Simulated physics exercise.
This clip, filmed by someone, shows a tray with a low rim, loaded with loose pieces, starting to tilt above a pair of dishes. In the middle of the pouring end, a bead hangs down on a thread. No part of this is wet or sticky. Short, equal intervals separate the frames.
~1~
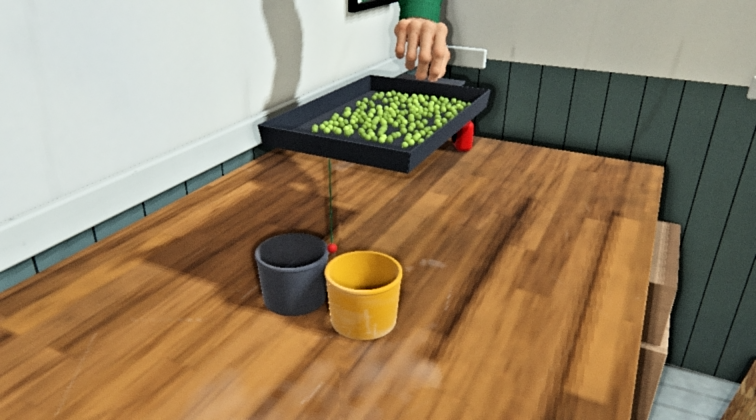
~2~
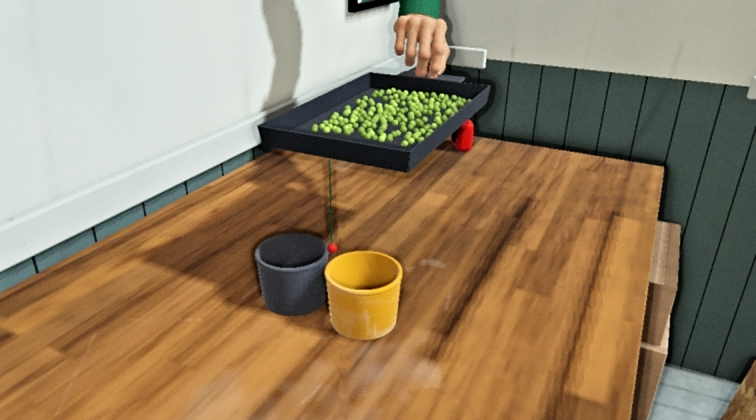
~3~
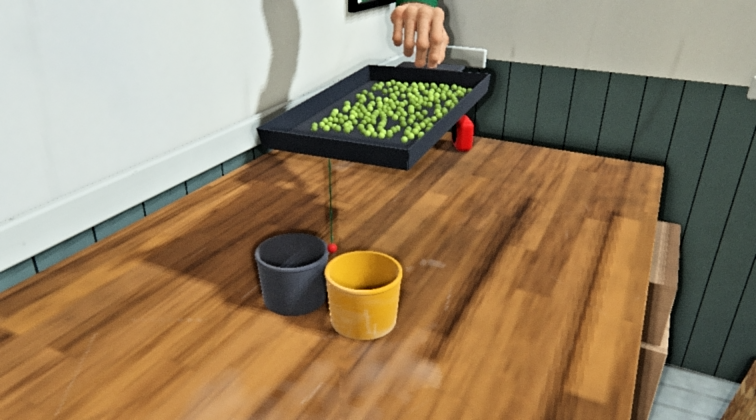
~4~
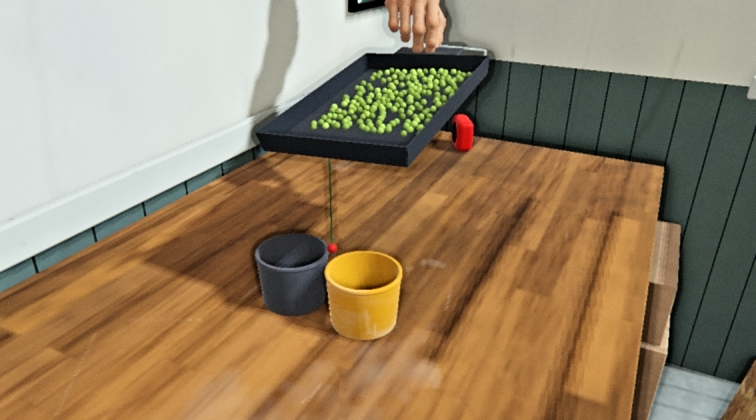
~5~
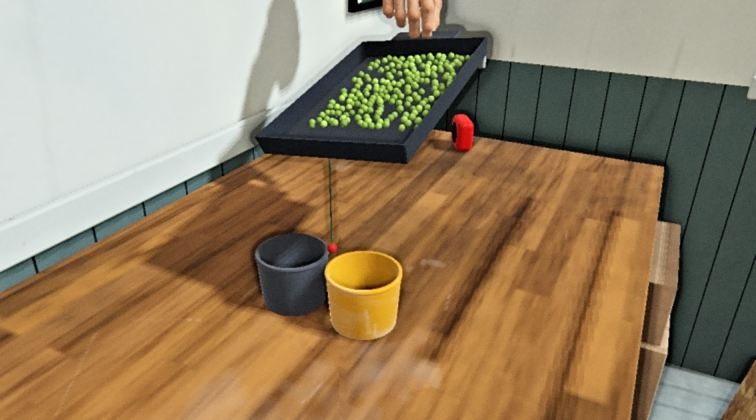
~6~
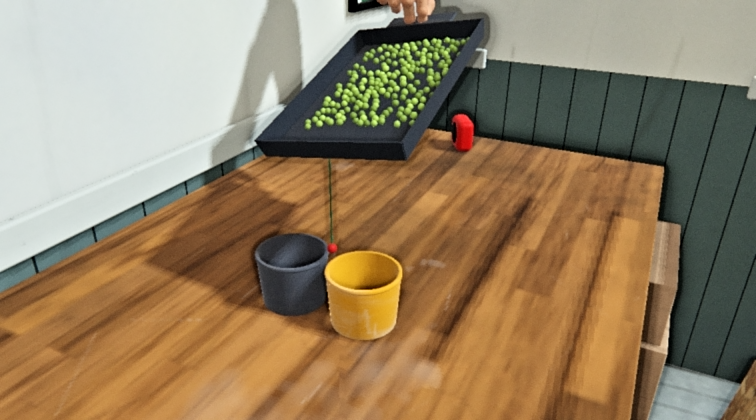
A dark, low-rimmed tray of green peas is held above a wooden counter, seen from a fixed, slightly raised view in a room with white and dark green panelled walls. Below are a dark grey dish at left, a yellow one at right, a red bead on a thread, and a red object behind. A hand at the far end rises, steepening the tray toward the viewer, and the peas shift slightly.
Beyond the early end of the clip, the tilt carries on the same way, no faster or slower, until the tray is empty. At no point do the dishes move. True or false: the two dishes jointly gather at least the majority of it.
True, they gather the majority.
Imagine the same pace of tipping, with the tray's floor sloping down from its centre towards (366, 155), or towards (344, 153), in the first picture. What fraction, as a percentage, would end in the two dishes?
The first comes to 20 %, while the second comes to 0 %.
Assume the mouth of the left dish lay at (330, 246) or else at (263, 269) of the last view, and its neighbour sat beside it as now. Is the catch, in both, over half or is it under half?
In the first position shy of half, in the second shy of half.
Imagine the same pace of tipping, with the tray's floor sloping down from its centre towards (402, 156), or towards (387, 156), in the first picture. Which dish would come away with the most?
The right-side dish, then the right-side dish.
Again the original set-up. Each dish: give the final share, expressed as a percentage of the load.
60 % left, 0 % right.
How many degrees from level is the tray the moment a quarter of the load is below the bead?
The angle is roughly 85° at that point.
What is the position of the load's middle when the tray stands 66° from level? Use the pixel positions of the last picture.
Roughly (284, 151).
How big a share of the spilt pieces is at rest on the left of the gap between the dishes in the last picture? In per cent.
Share on the left: Near 100 %.
Shortly afterwards, tray tipped steeply; the bulk on the tray; only a few outside both; a little in the air.
Next, tray tipped past a quarter turn; near half on the tray; near a quarter in the left dish; near a quarter outside both; a little in the air.
Some moments later, tray tipped past a quarter turn; near two thirds in the left dish; near a third outside both.
In the end, tray tipped past a quarter turn; none at all in the right dish; near two thirds in the left dish; near a third outside both.
